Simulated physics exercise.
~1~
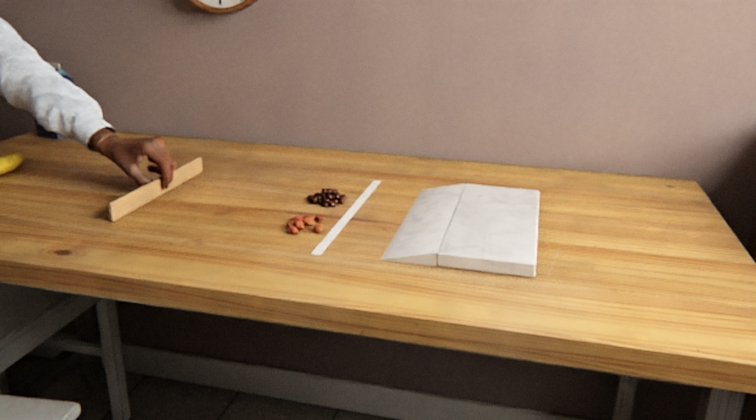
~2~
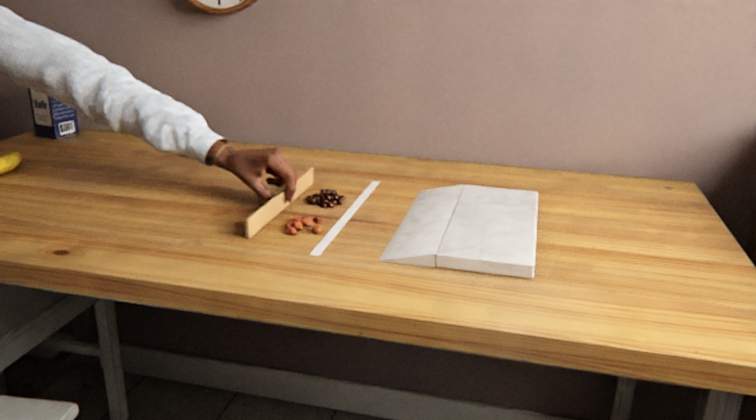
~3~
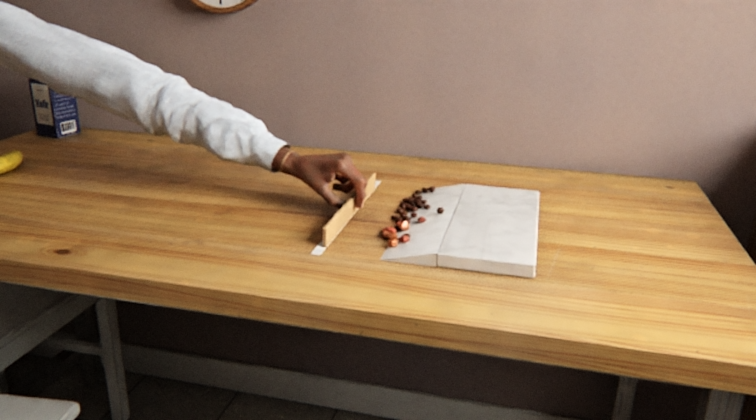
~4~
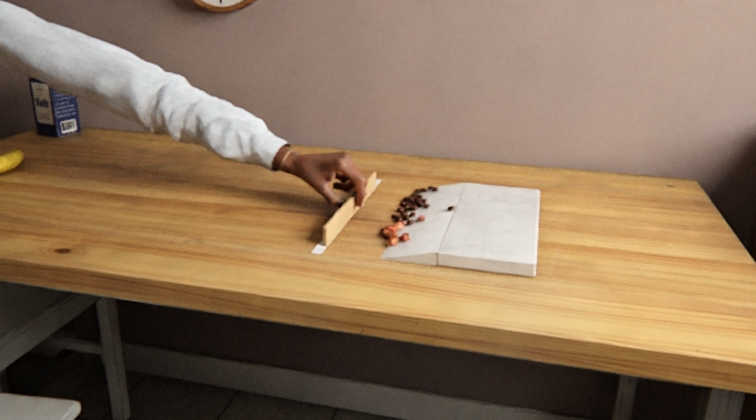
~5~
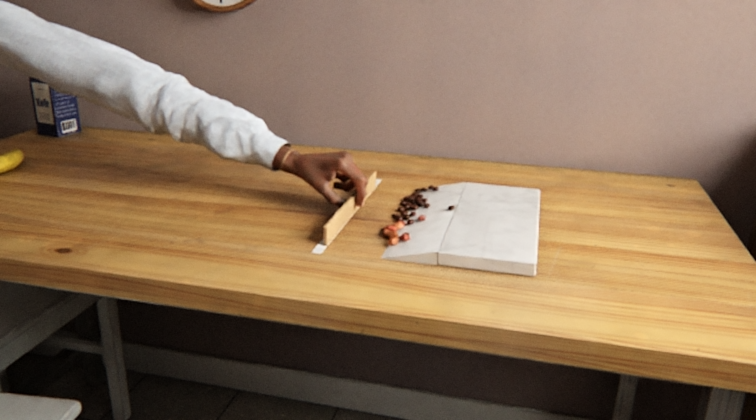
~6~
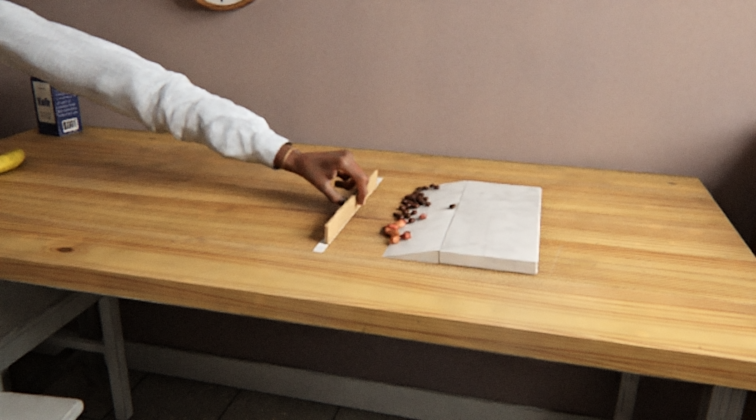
A hand in a white sleeve reaches in from the left over a long wooden table, holding a thin strip of tan card upright, seen from slightly above by a gently swaying camera. Near the middle lie a dark brown pile at the back and a reddish-orange one in front, then a white tape line and a low pale ramp. The hand slides the card right, sweeping both piles over the tape. The card stops at the line while the pieces scatter onto the ramp's lower edge. They settle there, some on the slope, others short of it, none past the top.
